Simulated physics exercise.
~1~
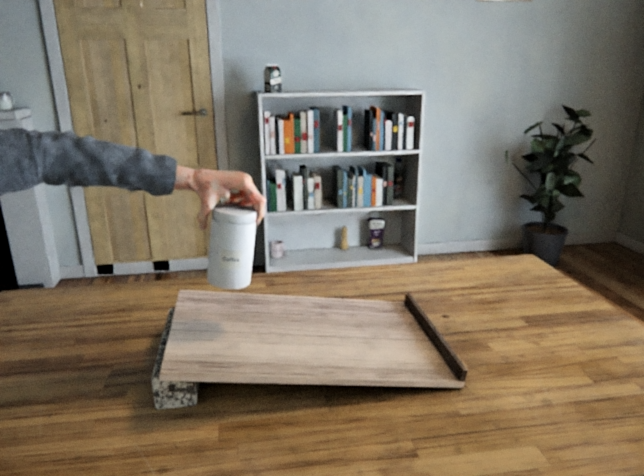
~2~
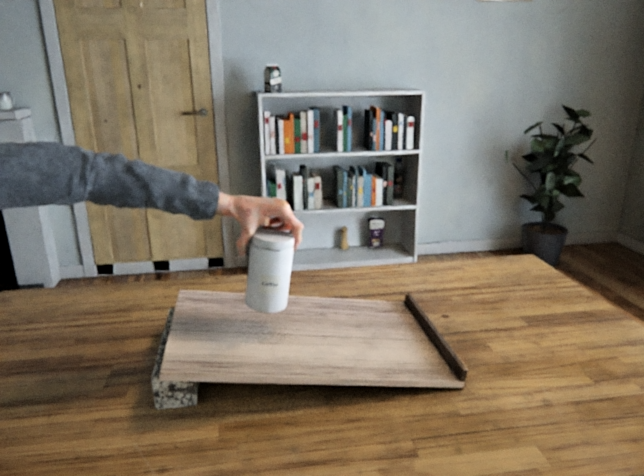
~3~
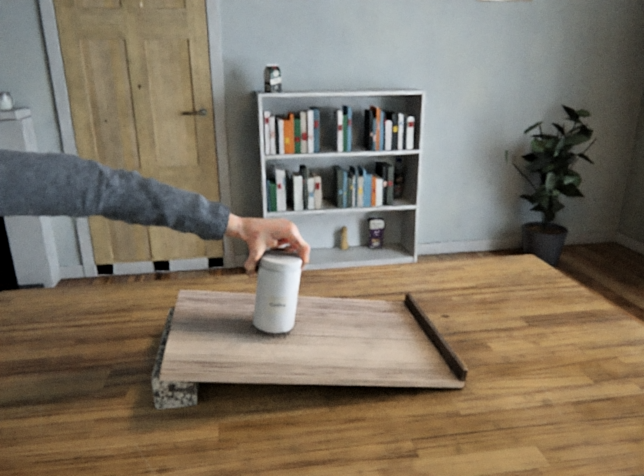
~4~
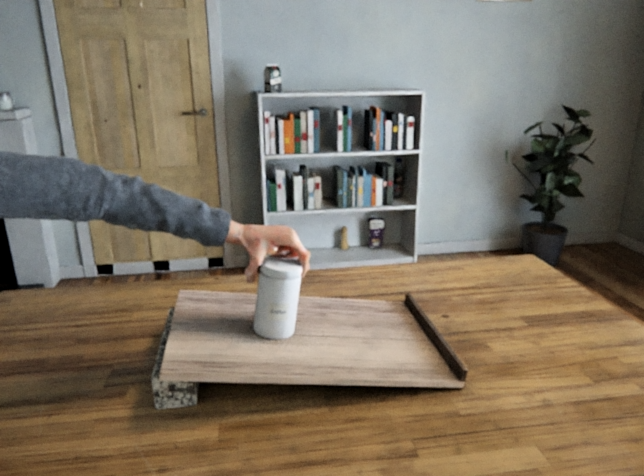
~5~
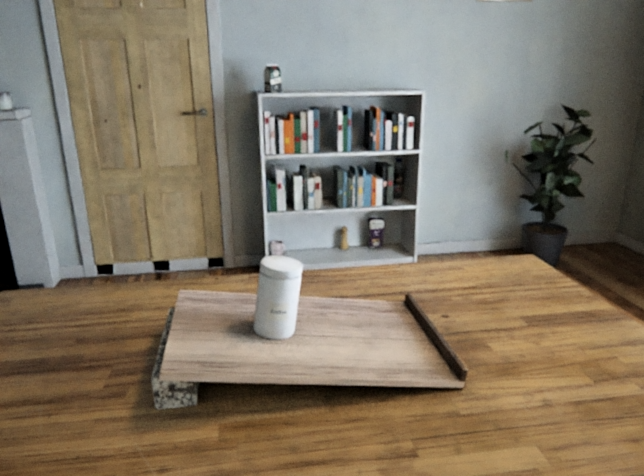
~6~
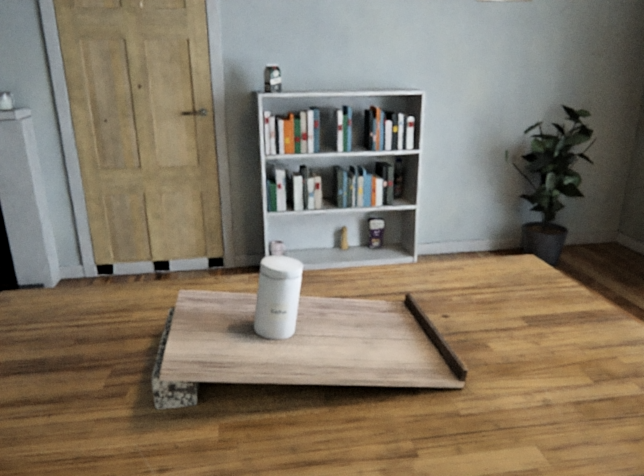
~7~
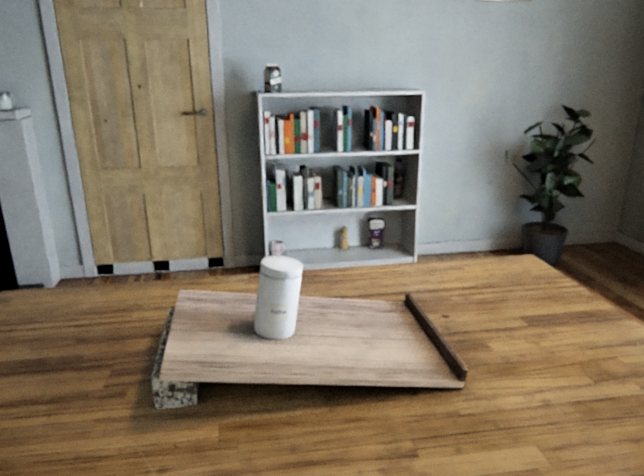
To begin with, a hand in a grey sleeve reaches in from the left, holding a white lidded jar above a wooden board that slopes gently down to the right, its left end propped on a speckled block. The hand carries the jar right and downward, then lowers it onto the board's surface. The fingers stay around the lid briefly before letting go, and the arm withdraws from view. Left alone, the jar stands on the slope, leaning slightly, without sliding or tipping. It ends at rest exactly where it was placed, with the board unmoved.
